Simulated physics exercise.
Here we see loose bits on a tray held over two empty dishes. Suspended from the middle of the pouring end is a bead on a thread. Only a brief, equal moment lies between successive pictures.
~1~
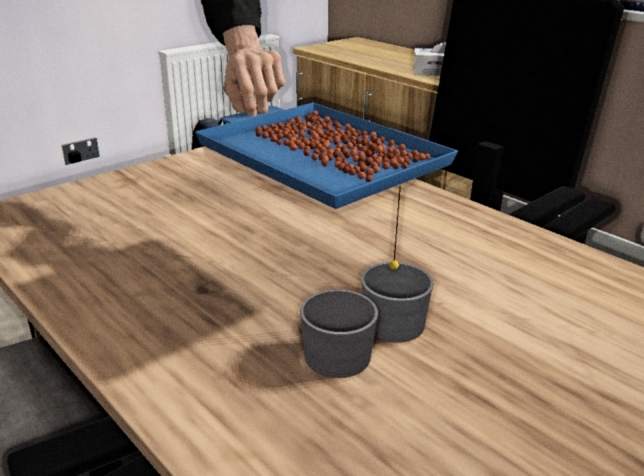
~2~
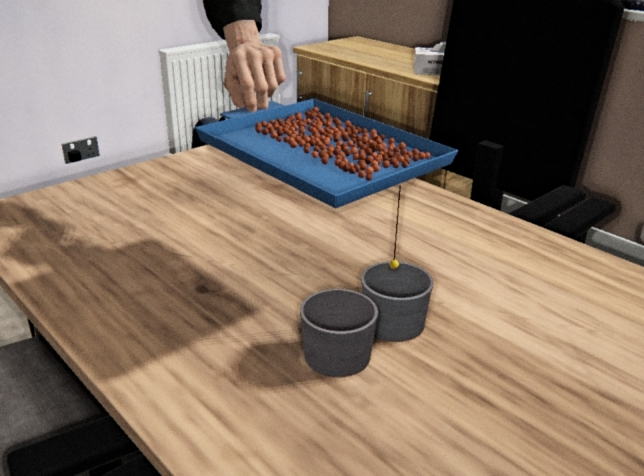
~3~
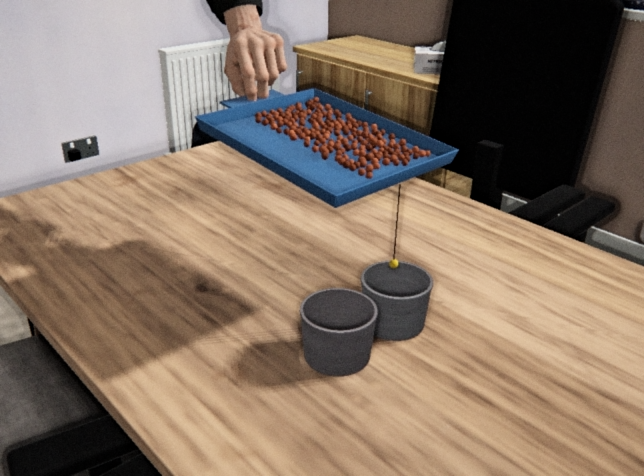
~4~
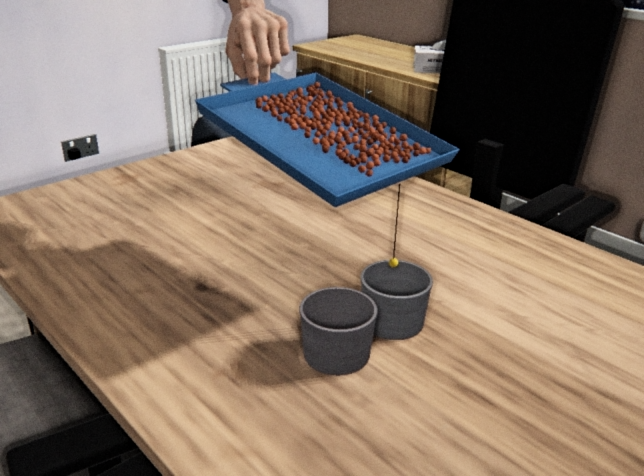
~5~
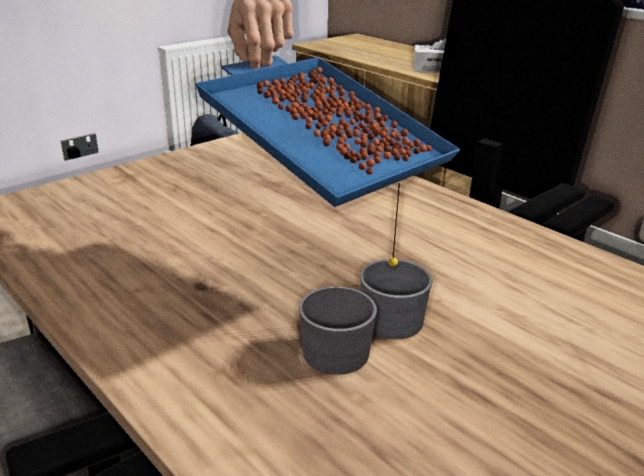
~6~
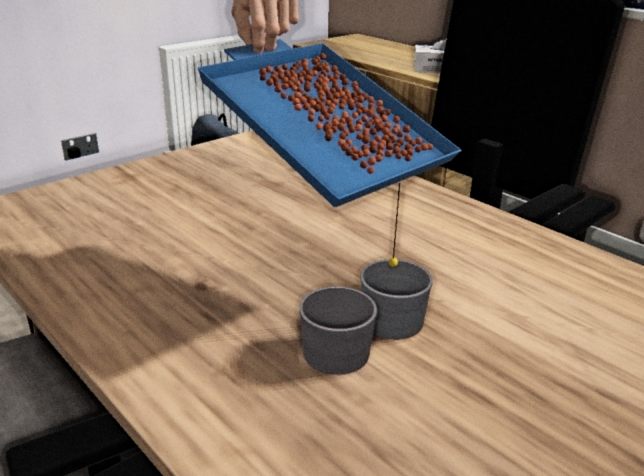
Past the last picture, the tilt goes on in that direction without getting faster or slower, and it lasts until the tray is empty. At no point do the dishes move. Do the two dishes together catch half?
Looks like the dishes end up with a minority of it in the end.
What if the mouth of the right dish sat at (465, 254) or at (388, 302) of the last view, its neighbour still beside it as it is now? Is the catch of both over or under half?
At place one the minor share; at place two the minor share.
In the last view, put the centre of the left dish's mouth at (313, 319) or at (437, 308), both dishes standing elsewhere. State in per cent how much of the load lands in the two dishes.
Close to 10 in a hundred first, close to 50 in a hundred second.
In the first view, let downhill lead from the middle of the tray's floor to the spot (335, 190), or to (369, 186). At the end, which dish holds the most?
First try: The dish to the left; second try: The dish to the left.
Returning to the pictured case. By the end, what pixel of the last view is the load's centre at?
Near (439, 346), more or less.
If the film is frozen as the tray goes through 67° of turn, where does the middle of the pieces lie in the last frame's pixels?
Near (404, 149).
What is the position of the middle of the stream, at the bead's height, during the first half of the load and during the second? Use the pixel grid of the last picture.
Close to (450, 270), then close to (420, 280).
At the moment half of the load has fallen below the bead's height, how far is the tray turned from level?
Angle: Approx. 115 degrees.
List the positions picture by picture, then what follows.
Corners of the pouring end near (336, 193) and (452, 151), level; middle of the load near (336, 142), clay pellets; left dish near (365, 346); right dish near (422, 313); bead on its thread near (394, 265), in the first frame.
Corners of the pouring end near (336, 193) and (452, 150), level; middle of the load near (336, 139), in the second frame.
Corners of the pouring end near (337, 193) and (453, 149), tipped barely, level across its low end; middle of the load near (337, 133), in the third frame.
Corners of the pouring end near (337, 193) and (454, 149), tipped a little, level across its low end; middle of the load near (338, 124), in the fourth frame.
Corners of the pouring end near (338, 193) and (454, 148), tipped a little, level across its low end; middle of the load near (339, 115), in the fifth frame.
Corners of the pouring end near (339, 194) and (456, 149), tipped clearly, level across its low end; middle of the load near (342, 107); left dish near (363, 343); right dish near (421, 310), in the sixth frame.
Shortly afterwards, tray tipped steeply; all but a few on the tray; only a few in the air.
Next, tray tipped past a quarter turn; the bulk on the tray; only a few in the left dish; only a few in the right dish; a little outside both; a little in the air.
Some moments later, tray tipped past a quarter turn; a little in the left dish; a little in the right dish; the bulk outside both.
In the end, tray tipped past a quarter turn; a little in the left dish; a little in the right dish; the bulk outside both.
